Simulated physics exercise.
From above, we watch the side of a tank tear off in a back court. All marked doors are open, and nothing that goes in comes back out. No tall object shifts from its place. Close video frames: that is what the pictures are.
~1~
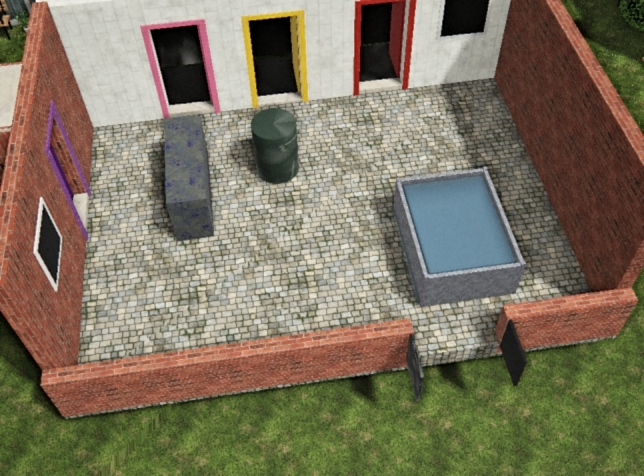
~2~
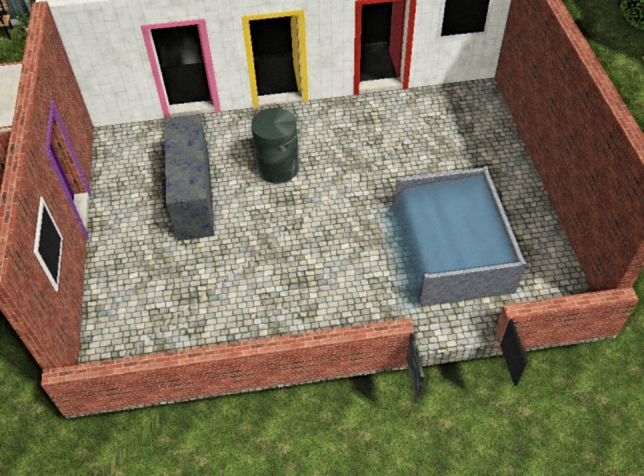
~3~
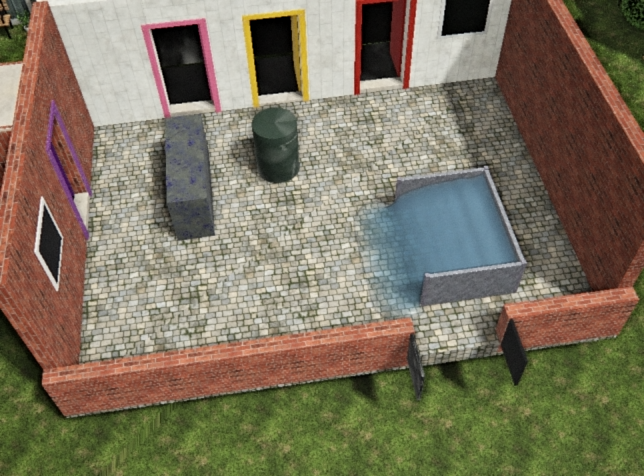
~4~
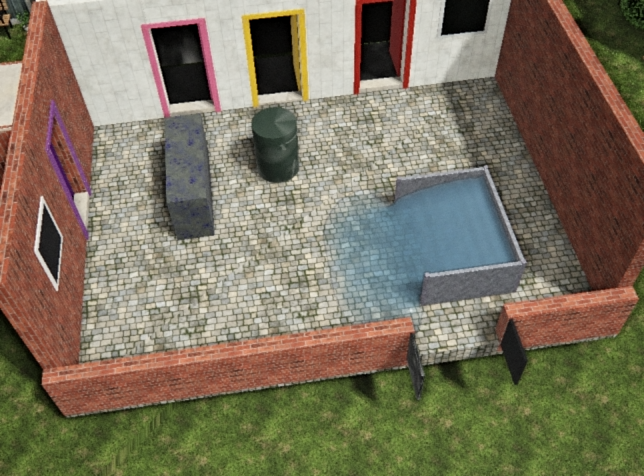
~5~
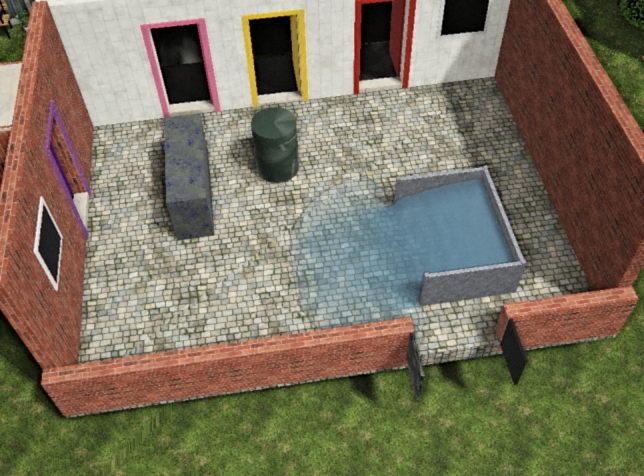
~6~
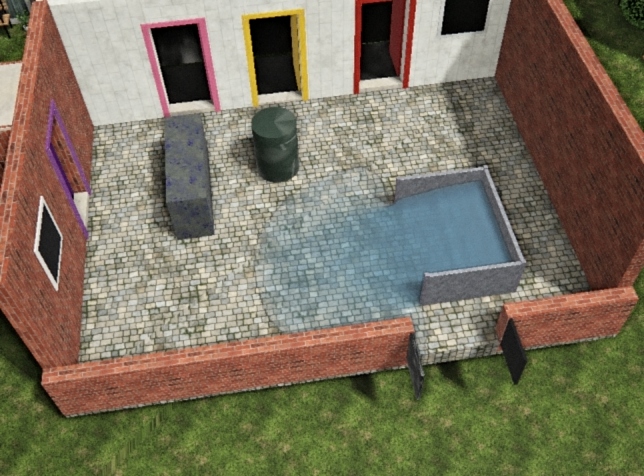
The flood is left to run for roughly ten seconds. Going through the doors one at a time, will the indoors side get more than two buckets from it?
Pink door: Two buckets at most; red door: Two buckets at most; purple door: Two buckets at most; yellow door: Two buckets at most.
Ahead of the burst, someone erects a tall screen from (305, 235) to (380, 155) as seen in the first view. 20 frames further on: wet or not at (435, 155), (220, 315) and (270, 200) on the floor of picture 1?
In order: Soaked, soaked, untouched.
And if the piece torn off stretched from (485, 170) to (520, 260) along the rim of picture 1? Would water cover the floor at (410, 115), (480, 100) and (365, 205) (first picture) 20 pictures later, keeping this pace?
So: Wetted, then wetted, then spared.
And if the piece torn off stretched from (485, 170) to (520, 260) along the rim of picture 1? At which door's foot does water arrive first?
Earliest is the red one.
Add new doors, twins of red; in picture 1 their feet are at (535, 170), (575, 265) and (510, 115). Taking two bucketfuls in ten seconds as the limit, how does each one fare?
In order: Falls short, falls short, falls short.
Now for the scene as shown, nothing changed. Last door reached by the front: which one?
Looks like the red one.
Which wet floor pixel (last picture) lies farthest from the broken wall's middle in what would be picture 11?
Near (105, 326).
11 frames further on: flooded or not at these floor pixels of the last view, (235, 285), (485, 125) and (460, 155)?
In that order the points end up soaked, high and dry and high and dry.
A moment on, water covers 35 % of the floor; the pink door not reached, the red door not reached, the purple door not reached, the yellow door not reached.
Next, water covers 45 % of the floor; the pink door not reached, the red door not reached, the purple door wet at the sill, nothing in, the yellow door not reached.
Then, water covers 55 % of the floor; the pink door wet at the sill, nothing in, the red door not reached, the purple door wet at the sill, nothing in, the yellow door wet at the sill, nothing in.
Later, water covers 70 % of the floor; the pink door under two buckets in, the red door wet at the sill, nothing in, the purple door wet at the sill, nothing in, the yellow door under two buckets in.
In the end, water covers 85 % of the floor; the pink door under two buckets in, the red door wet at the sill, nothing in, the purple door wet at the sill, nothing in, the yellow door under two buckets in.
